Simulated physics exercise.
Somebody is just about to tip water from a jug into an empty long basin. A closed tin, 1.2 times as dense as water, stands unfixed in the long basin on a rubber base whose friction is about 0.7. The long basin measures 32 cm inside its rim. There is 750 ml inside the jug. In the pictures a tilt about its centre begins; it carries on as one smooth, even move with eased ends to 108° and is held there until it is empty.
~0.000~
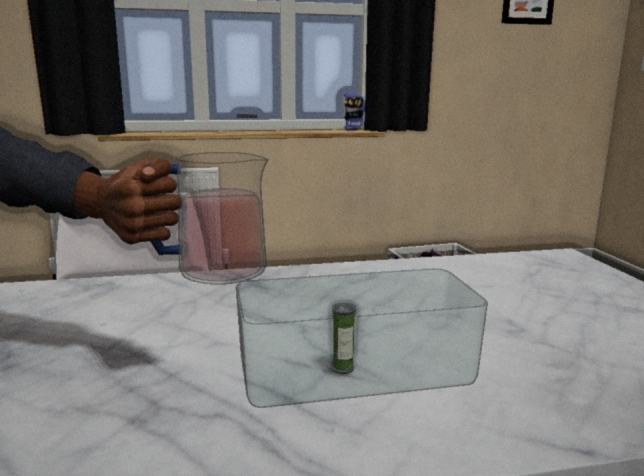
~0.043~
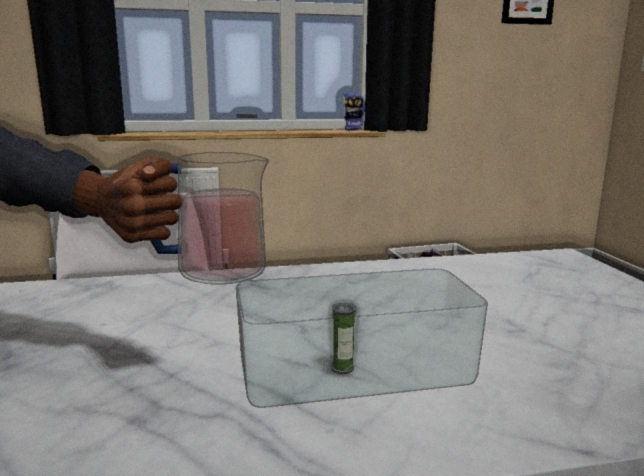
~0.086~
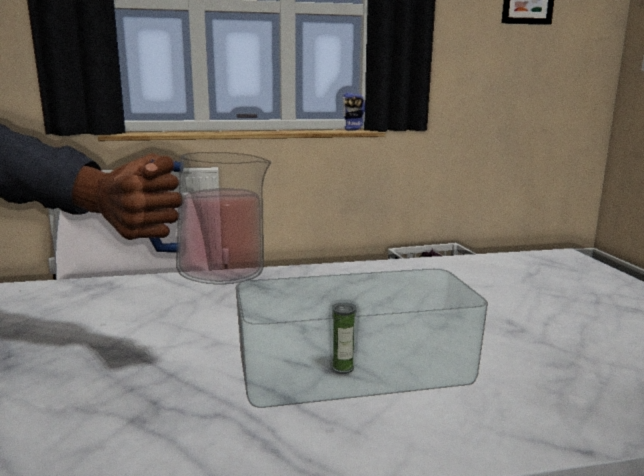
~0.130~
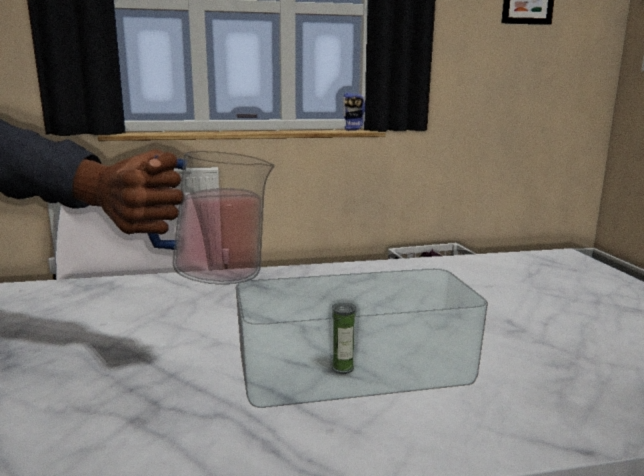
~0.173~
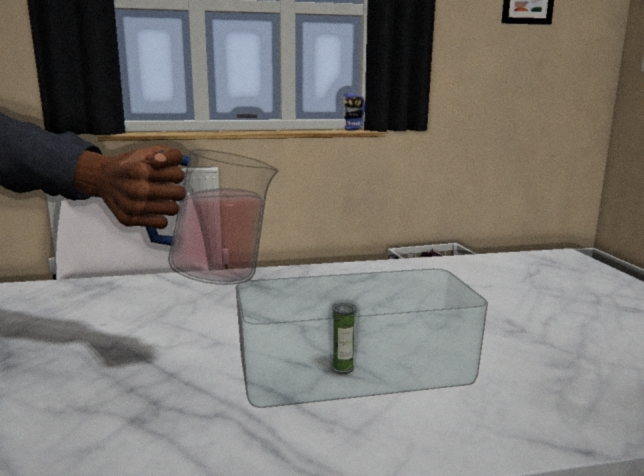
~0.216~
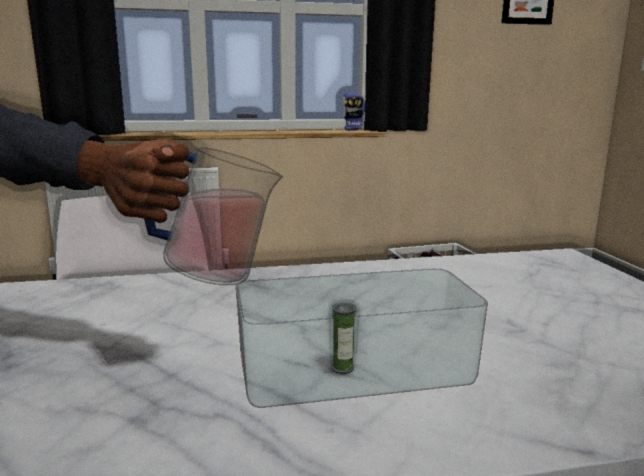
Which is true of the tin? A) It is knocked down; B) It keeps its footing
It is knocked down.
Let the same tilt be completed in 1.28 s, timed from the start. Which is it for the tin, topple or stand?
Result: Tin tipped over.
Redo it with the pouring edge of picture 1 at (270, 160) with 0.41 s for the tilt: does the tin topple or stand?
Result: Tin tipped over.
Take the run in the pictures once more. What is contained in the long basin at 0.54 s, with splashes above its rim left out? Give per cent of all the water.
About 0 per cent.
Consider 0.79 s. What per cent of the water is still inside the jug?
38 %.
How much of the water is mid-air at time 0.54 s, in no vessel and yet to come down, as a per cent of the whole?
Close to 9 per cent, I'd say.
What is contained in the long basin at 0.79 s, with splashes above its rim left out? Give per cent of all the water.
Near 42 per cent of the total.
Then, 0.54 s in, the tilt is 82° and 91 per cent is still to pour; the tin stands where it began.
Then, 0.79 s in, the tilt is 108° and 38 per cent is still to pour; the tin stands 3 cm from where it began.
Then, 1.04 s in, the tilt is 108° and 8 per cent is still to pour; the tin lies on its side.
Then, 1.31 s in, the tilt is 108° and 1 per cent is still to pour; the tin lies on its side.
Finally, the tin lies on its side.
